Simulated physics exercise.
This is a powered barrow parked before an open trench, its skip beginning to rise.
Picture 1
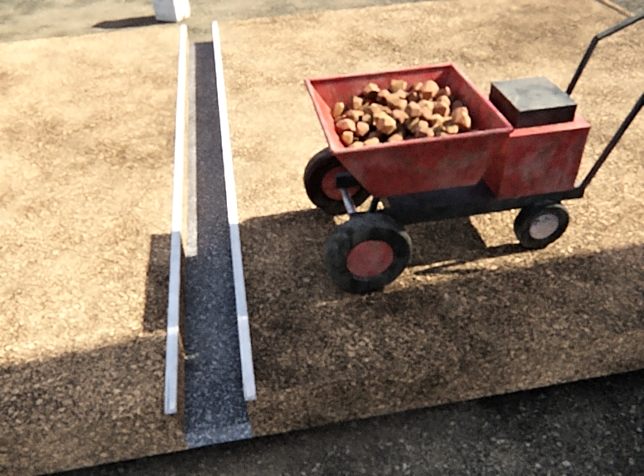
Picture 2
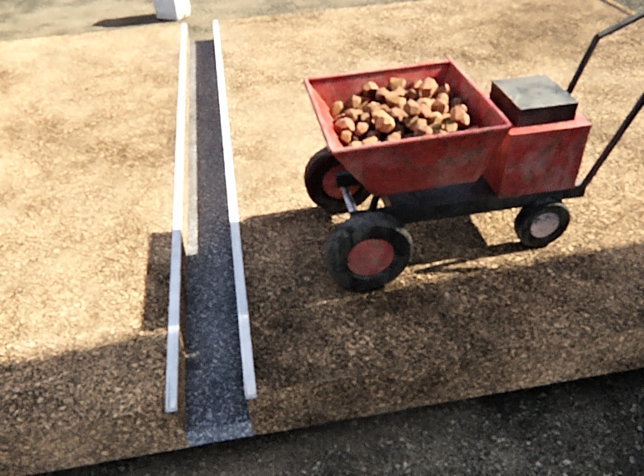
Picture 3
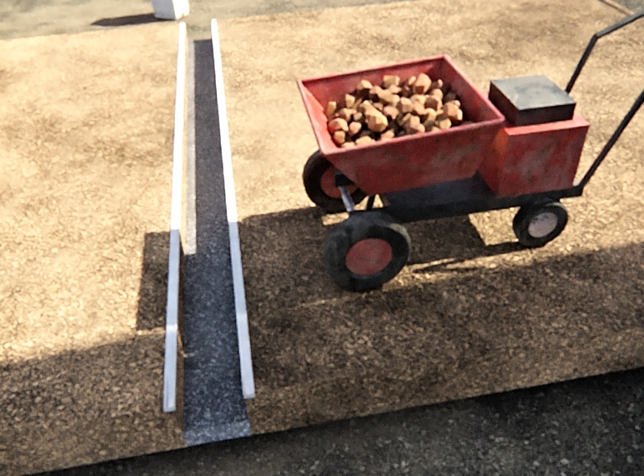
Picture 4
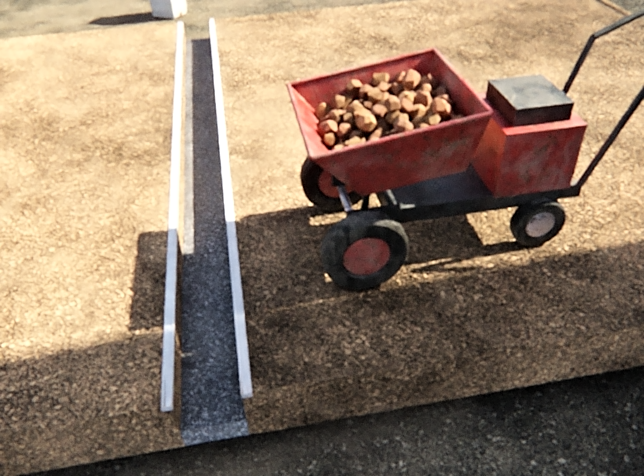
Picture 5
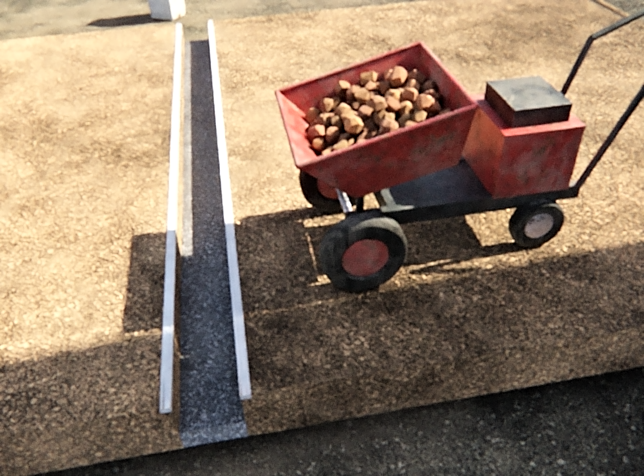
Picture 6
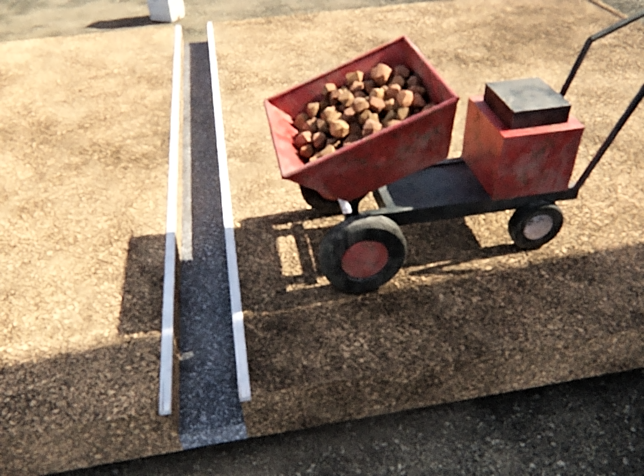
The red skip on a small barrow rises and tilts left with its brown lumps.
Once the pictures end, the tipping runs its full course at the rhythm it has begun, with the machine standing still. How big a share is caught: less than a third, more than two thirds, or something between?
The trench takes more than two thirds.
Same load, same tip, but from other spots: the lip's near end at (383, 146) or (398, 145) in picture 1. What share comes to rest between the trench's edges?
First some 60, then 50 per cent.
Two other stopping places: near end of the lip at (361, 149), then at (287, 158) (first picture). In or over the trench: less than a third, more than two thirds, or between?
In turn: Above two thirds; in the middle band.
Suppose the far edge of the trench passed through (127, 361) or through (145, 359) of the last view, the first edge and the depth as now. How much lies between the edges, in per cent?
In turn 100 and 100 in a hundred.
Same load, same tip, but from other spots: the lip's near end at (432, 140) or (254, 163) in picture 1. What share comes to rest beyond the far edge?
Near 0 % and 90 %.
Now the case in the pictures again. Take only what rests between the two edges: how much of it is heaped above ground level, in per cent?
Some 15 per cent.
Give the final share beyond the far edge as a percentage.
About 10 per cent.
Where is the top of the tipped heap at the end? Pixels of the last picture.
At about (199, 256).
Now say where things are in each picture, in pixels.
In the first picture, lip of the skip at (334, 153), level; top of the load at (405, 115), clay clods; first edge of the trench at (245, 343); far edge at (172, 354), the trench under half as wide as the skip, and about half as deep as wide.
In the second picture, lip of the skip at (332, 152), level; top of the load at (404, 112).
In the third picture, lip of the skip at (324, 154), tipped barely; top of the load at (413, 110).
In the fourth picture, lip of the skip at (312, 158), tipped a little; top of the load at (405, 101).
In the fifth picture, lip of the skip at (298, 167), tipped a little; top of the load at (411, 95).
In the sixth picture, lip of the skip at (284, 177), tipped clearly; top of the load at (390, 109); first edge of the trench at (240, 343); far edge at (166, 355).
Soon after the last picture, skip tipped steeply; all in the skip.
A little later, skip tipped right over; most in the skip; about a quarter in or heaped over the trench; a stray few beyond it; a stray few falling.
Later still, skip tipped right over; a small part in the skip; most in or heaped over the trench; a small part beyond it.
At rest, skip tipped right over; a small part short of the trench; most in or heaped over the trench; a small part beyond it.
